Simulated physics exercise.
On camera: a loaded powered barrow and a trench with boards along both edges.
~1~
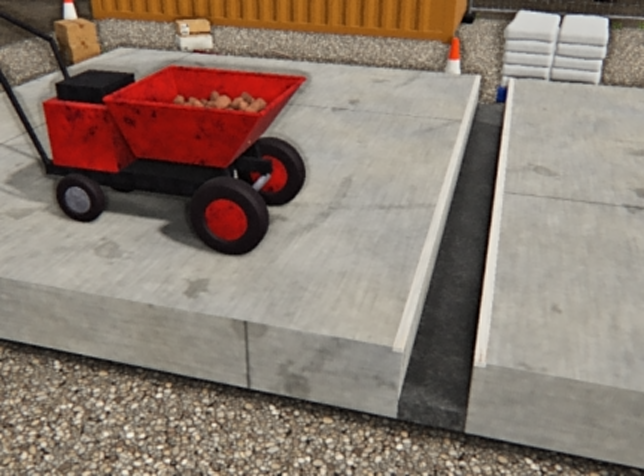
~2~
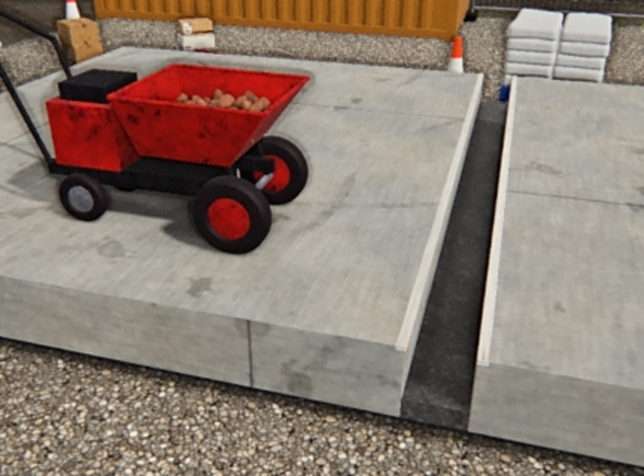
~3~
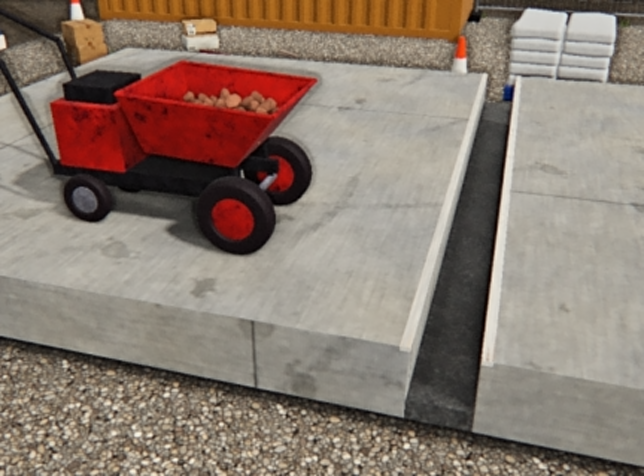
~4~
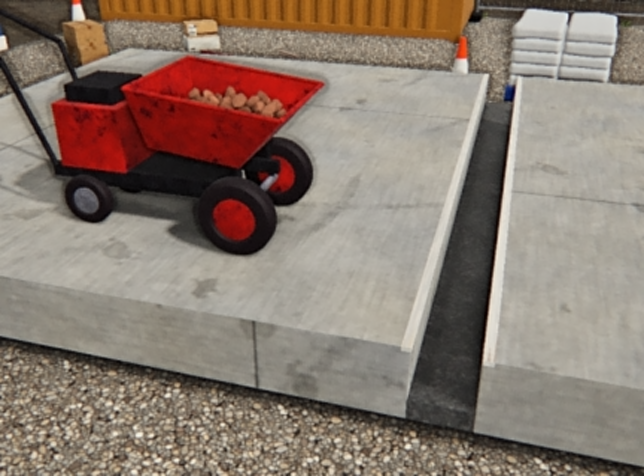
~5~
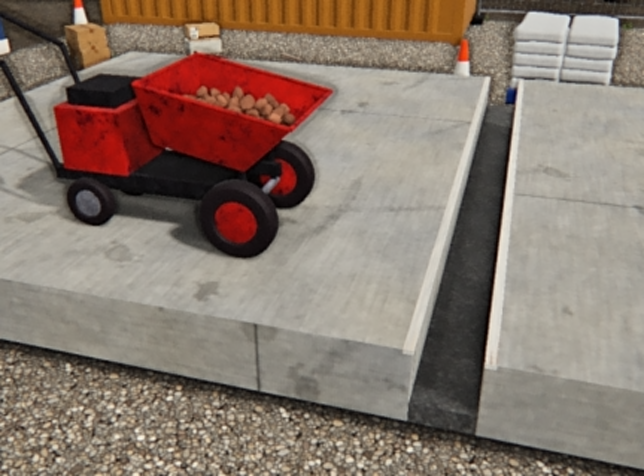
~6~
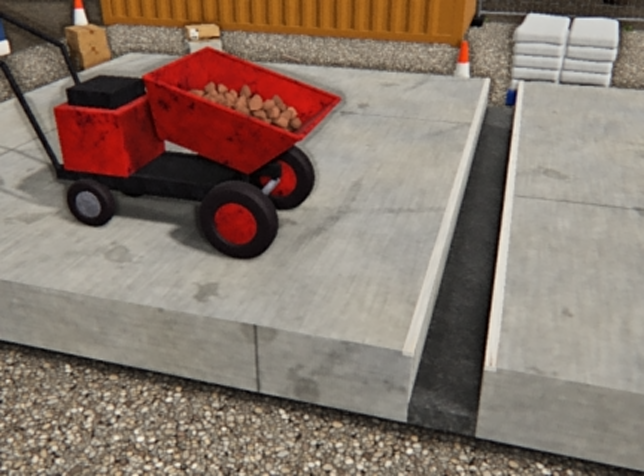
The red skip of a small powered barrow, loaded with brown rubble, sat level at first, then tilted gradually forward to the right while its wheels stayed put on the concrete, left of a narrow trench.
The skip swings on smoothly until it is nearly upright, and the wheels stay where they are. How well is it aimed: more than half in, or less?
In the trench: Under half.
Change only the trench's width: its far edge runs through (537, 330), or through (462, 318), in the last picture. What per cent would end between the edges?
Roughly 10 per cent, and 10 per cent.
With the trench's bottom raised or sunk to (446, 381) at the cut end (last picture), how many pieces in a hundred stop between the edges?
Close to 10 per cent.
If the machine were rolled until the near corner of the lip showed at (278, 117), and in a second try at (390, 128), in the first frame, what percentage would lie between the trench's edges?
First some 20, then 60 per cent.
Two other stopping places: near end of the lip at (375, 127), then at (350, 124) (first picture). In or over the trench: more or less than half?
In turn: More than half; over half.
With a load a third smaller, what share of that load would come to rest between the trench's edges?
About 10 per cent.
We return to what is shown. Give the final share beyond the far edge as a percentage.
About 0 per cent.
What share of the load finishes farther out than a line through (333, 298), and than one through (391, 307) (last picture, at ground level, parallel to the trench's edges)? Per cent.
First some 60, then 20 per cent.
Soon after the last picture, skip tipped steeply; all in the skip.
A little later, skip tipped right over; most in the skip; about a quarter short of the trench.
Later still, skip tipped right over; about a third in the skip; about half short of the trench; a small part in or heaped over the trench.
At rest, skip tipped right over; about a third in the skip; about half short of the trench; a small part in or heaped over the trench; none beyond it.
